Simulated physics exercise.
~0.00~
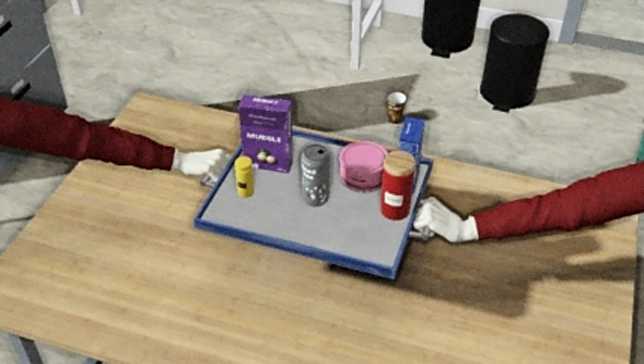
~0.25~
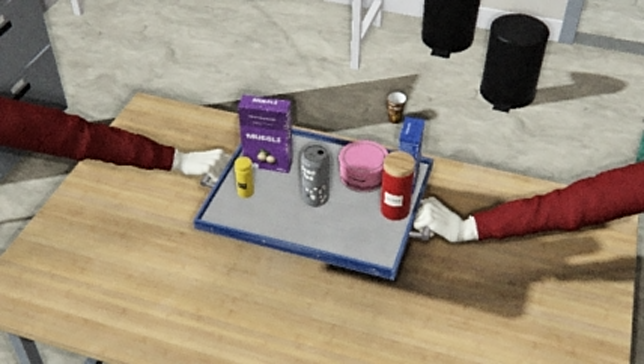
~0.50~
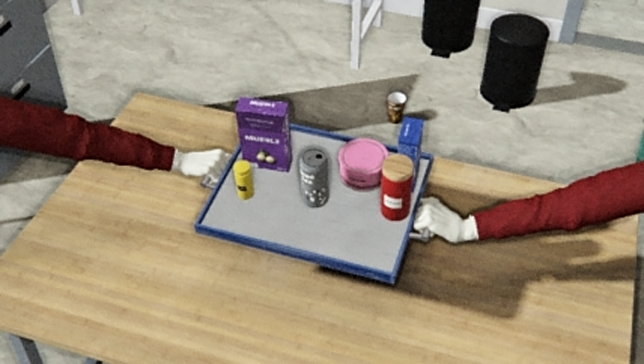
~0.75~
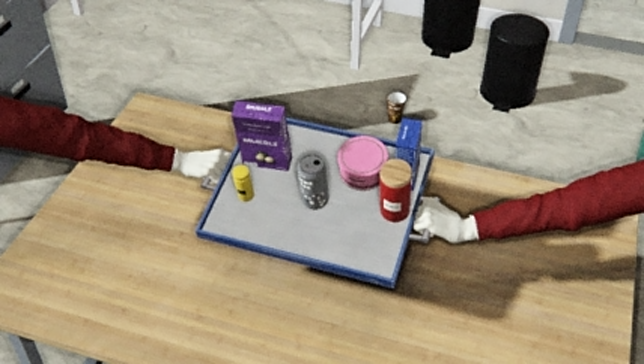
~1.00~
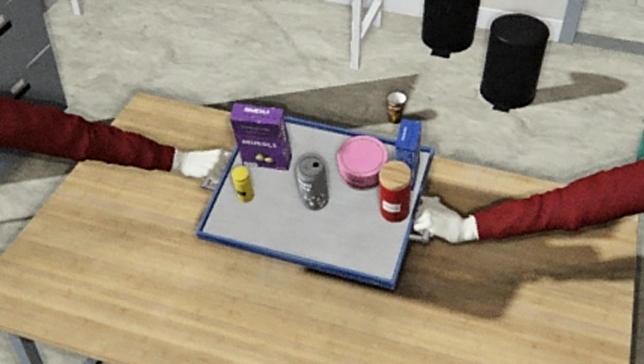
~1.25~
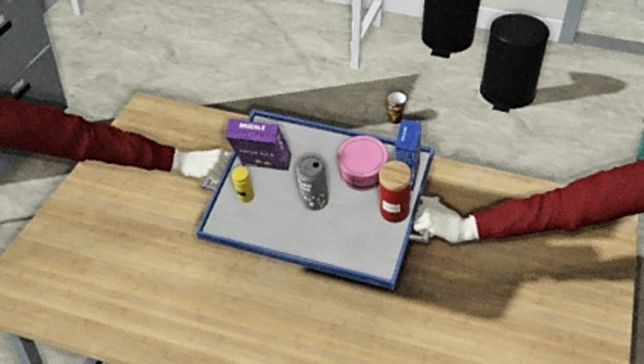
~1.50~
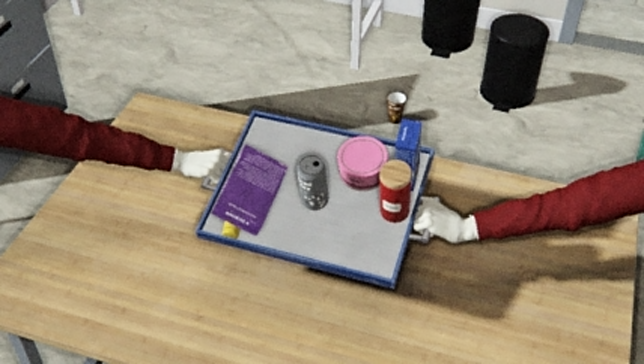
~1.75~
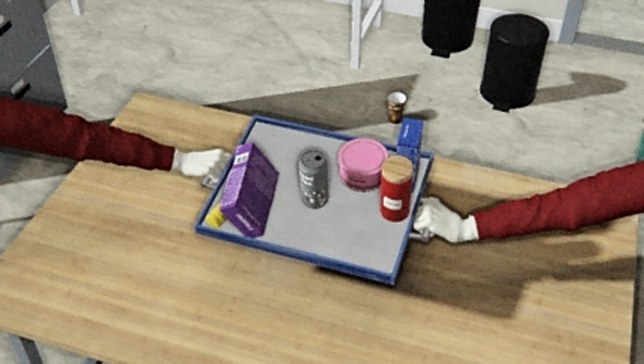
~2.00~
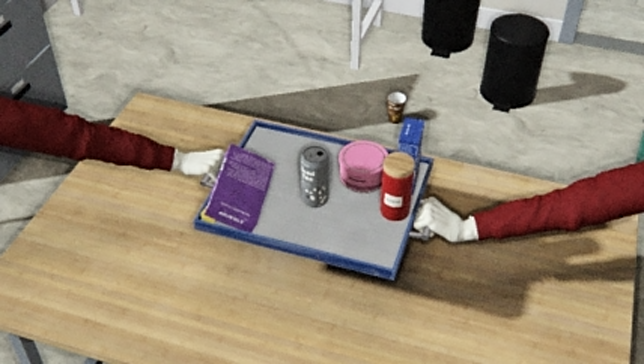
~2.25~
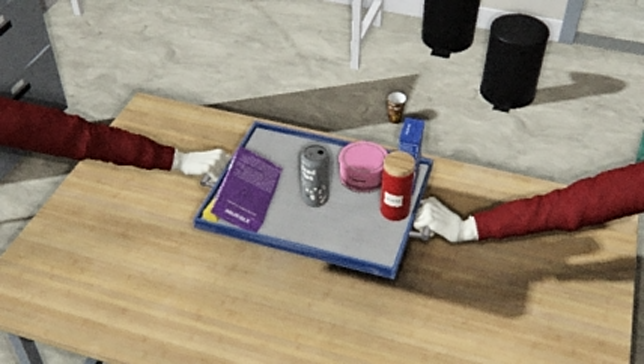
We see two hands holding a tray of mixed items above a table, tilting its near edge down until the purple packet topples toward the viewer, knocking over the yellow shaker. The tray is levelled again, with both lying at its left side and the other items still standing.
